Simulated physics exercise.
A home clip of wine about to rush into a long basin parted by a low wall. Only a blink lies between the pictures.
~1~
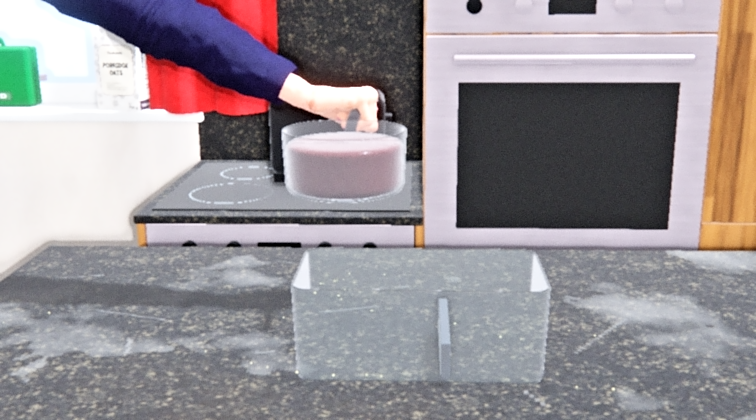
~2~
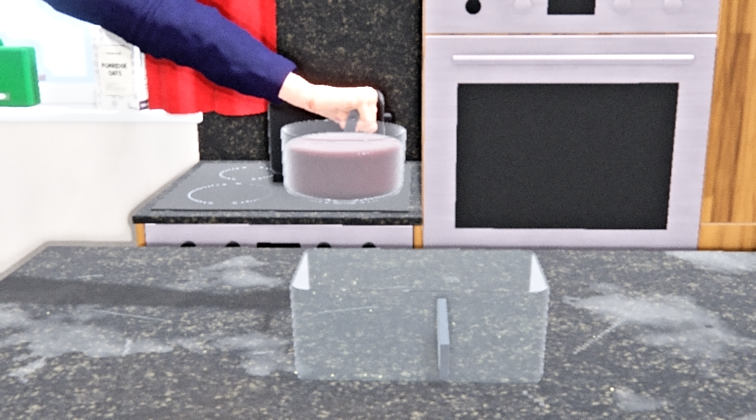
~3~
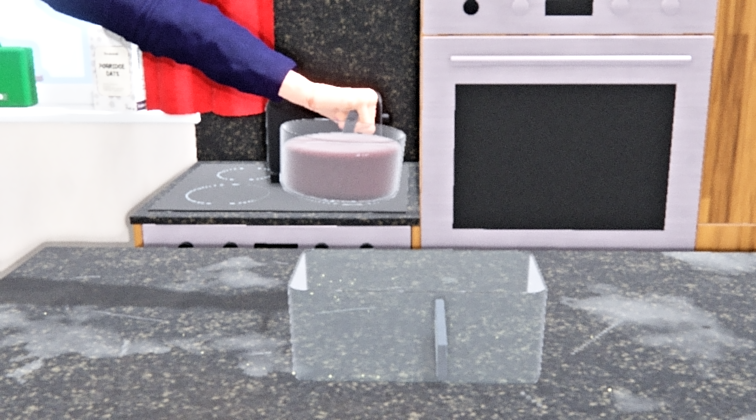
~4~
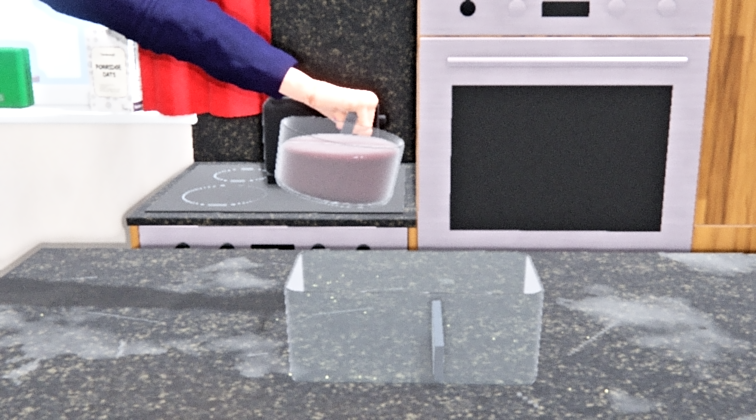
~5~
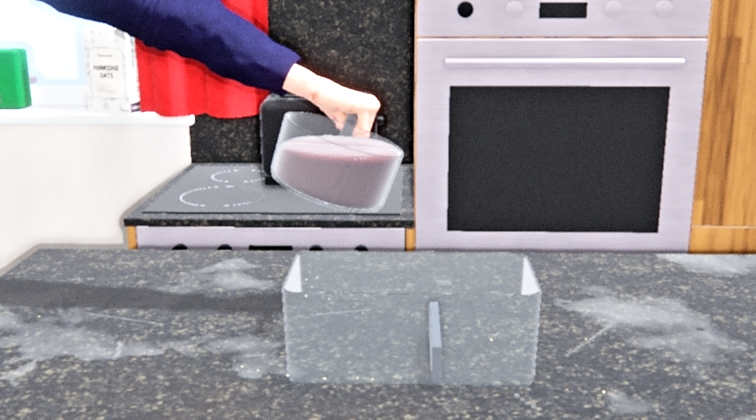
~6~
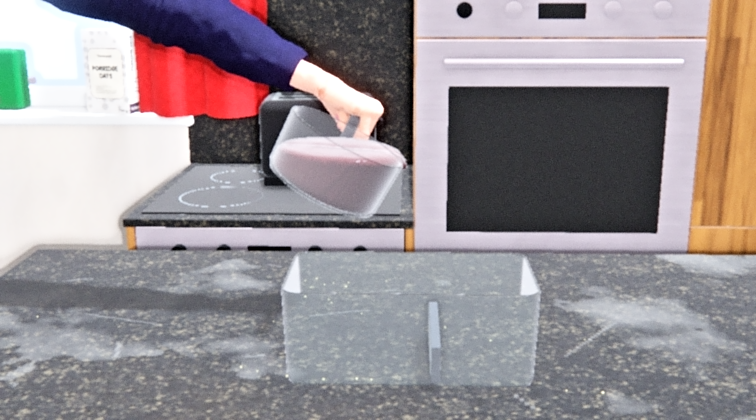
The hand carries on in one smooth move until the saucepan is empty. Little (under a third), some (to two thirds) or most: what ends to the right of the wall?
The share right of the wall is from a third to two thirds.
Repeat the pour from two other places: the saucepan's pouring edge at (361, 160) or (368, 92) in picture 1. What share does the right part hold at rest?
About 5 and 25 per cent.
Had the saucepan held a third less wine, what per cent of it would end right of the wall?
Near 40 %.
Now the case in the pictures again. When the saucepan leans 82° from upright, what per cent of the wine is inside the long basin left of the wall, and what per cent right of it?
Near 0 on the left, 20 on the right.
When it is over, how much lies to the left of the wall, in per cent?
About 40 per cent.
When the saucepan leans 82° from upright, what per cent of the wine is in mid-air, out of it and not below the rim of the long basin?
About 40 per cent.
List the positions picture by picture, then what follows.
In the first picture, it leans 0°; its right rim is at (405, 131); the wine meets the walls at (287, 142) and (403, 142); the long basin's rim runs from (300, 269) to (542, 271); the wall's top is at (444, 321).
In the second picture, it leans 1°; its right rim is at (405, 133); the wine meets the walls at (286, 142) and (402, 143).
In the third picture, it leans 5°; its right rim is at (404, 138); the wine meets the walls at (285, 142) and (401, 145).
In the fourth picture, it leans 11°; its right rim is at (403, 145); the wine meets the walls at (282, 143) and (400, 147).
In the fifth picture, it leans 19°; its right rim is at (402, 155); the wine meets the walls at (280, 145) and (401, 150).
In the sixth picture, it leans 28°; its right rim is at (401, 166); the wine meets the walls at (278, 145) and (401, 159); 3 per cent is over the edge.
A moment on, the saucepan is tipped on its side and 38 per cent is still to pour, 2 is left of the wall and 20 right of it.
Next, the saucepan is tipped on its side and 11 per cent is still to pour, 21 is left of the wall and 60 right of it.
Then the saucepan is tipped on its side and 3 per cent is still to pour, 36 is left of the wall and 57 right of it.
Later the saucepan is tipped on its side and 1 per cent is still to pour, 41 is left of the wall and 57 right of it.
At rest 42 per cent lies left of the wall, 57 right of it and 1 outside.
